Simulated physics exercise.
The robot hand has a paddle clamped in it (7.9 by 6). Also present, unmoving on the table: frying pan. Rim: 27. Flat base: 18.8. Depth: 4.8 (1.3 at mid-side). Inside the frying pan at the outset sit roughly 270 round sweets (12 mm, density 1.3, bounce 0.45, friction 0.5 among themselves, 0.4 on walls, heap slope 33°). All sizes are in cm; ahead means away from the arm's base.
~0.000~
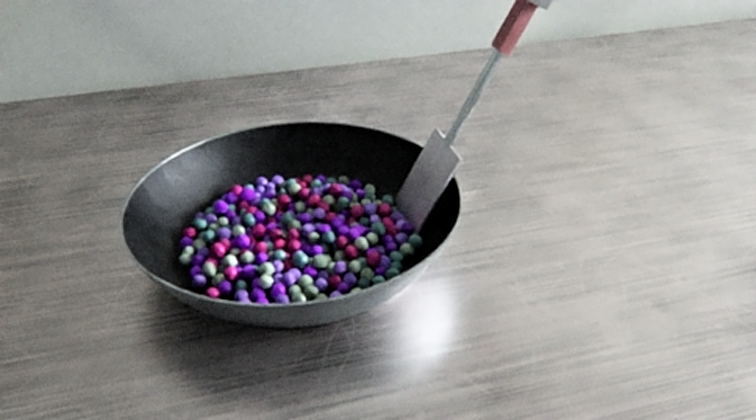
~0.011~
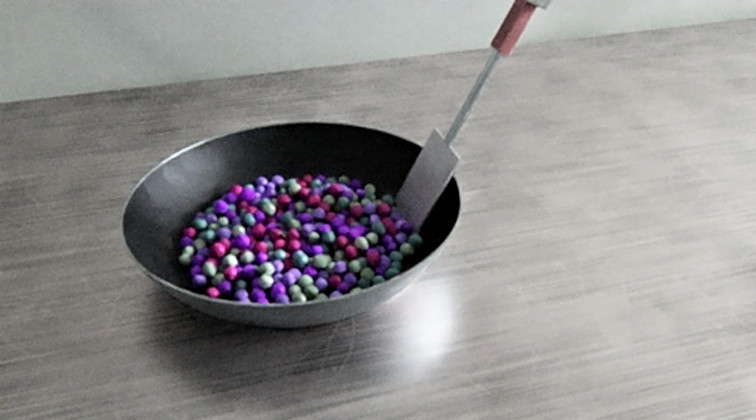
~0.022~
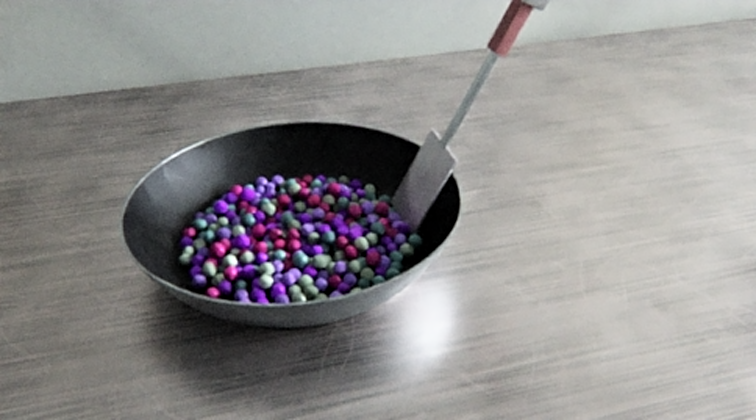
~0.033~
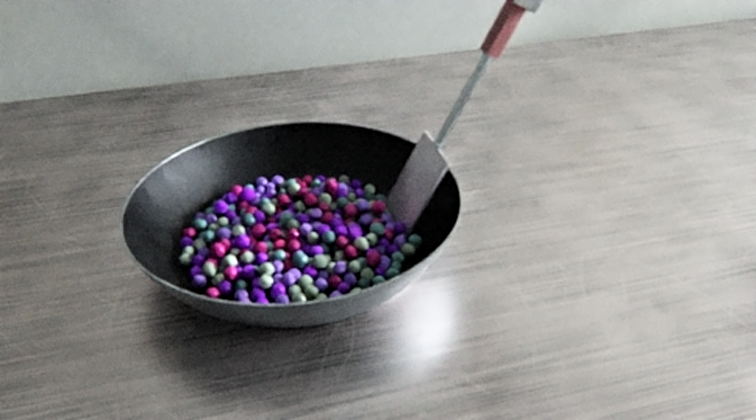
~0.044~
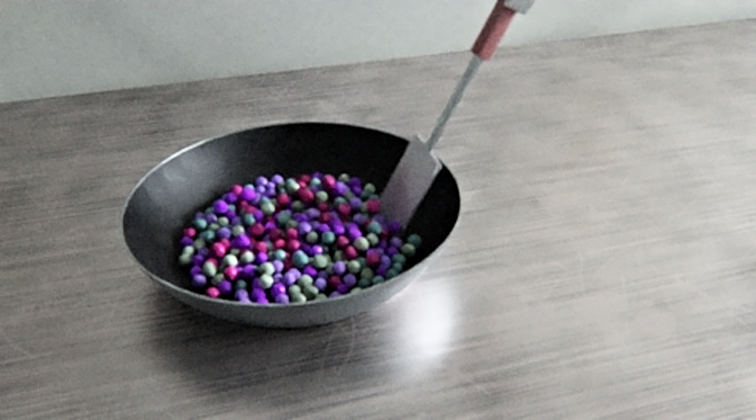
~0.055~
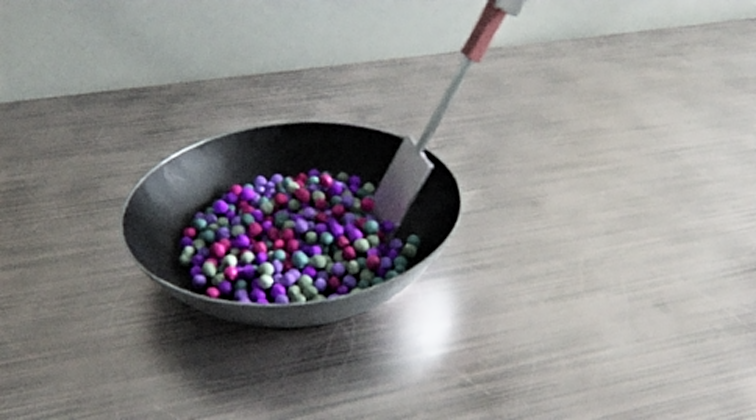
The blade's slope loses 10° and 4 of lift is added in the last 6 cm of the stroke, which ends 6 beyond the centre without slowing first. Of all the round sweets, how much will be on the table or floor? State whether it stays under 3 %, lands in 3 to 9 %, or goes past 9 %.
It stays under 3 %.
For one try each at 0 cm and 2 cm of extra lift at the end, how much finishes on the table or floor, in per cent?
Result, in order: Approx. 0 % and 0 %.
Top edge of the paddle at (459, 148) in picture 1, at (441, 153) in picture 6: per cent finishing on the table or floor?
About 0 per cent.
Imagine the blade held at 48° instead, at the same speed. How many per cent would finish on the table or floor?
About 0 per cent.
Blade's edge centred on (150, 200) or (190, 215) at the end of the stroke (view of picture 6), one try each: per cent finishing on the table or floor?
Try 1: Approx. 15 %; try 2: Approx. 0 %.
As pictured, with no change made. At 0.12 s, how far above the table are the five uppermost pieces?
I'd say close to 4 cm on average.
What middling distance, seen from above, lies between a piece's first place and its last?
Level distance of roughly 3 cm.
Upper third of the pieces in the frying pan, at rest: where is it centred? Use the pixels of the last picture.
About (209, 239).
By 0.12 s, sloping 62°, highest piece 4 above the table; 269 in the frying pan.
By 0.18 s, sloping 58°, highest piece 4 above the table; 269 in the frying pan.
By 0.42 s, sloping 52°, highest piece 4 above the table; 269 in the frying pan.
By 1.47 s, sloping 52°, highest piece 3 above the table; 269 in the frying pan.
Final count, 269 in the frying pan. That is 0 % on the table or floor.
